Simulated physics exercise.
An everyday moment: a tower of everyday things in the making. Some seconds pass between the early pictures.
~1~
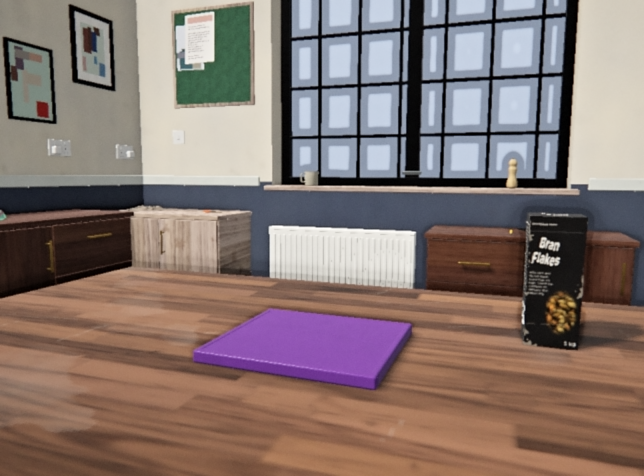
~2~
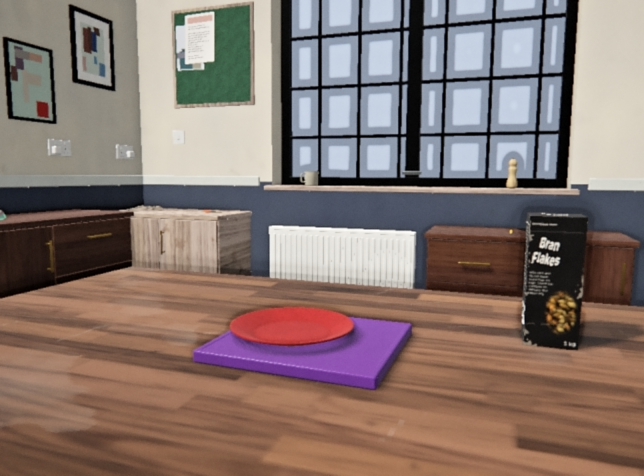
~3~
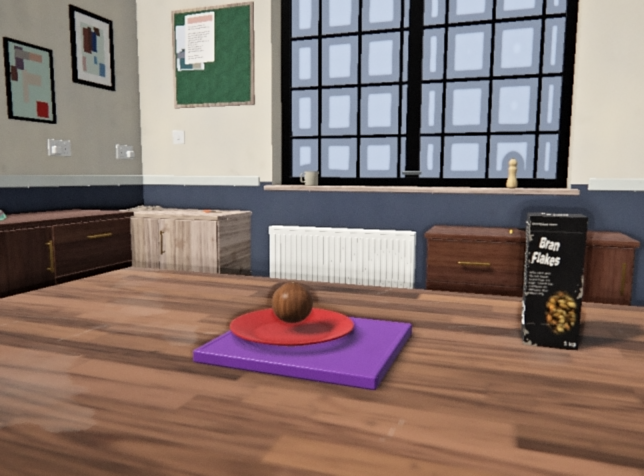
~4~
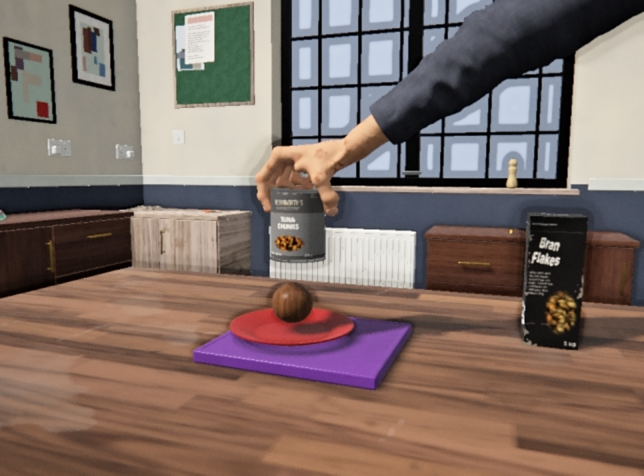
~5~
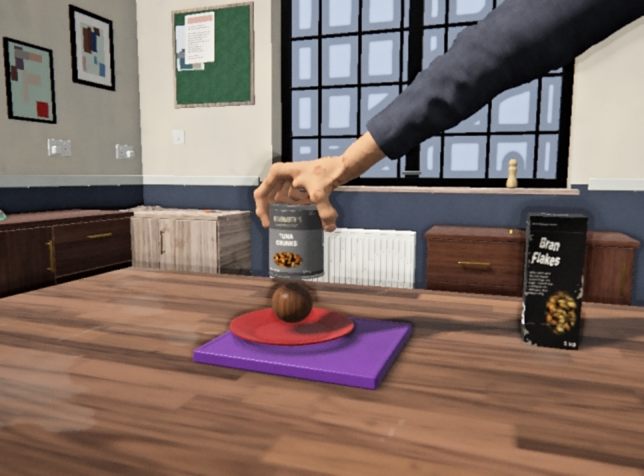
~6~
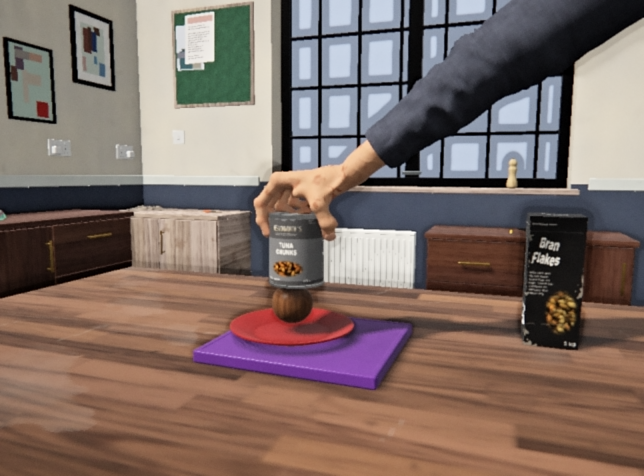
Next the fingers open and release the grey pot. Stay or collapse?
As it turns out, it gives way.
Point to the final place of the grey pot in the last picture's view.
Around (494, 344).
Then, 0.40 s on from there, grey pot turned 45° from how it was put near (327, 268).
Then, 0.60 s on from there, grey pot now fallen.
Then, 0.70 s on from there, things are still on the move.
Then, 1.40 s on from there, nothing new.
In the end, fallen, grey pot; the other 4 unmoved. At the end, from the last picture's camera, grey pot near (494, 344). The pile loses its balance.
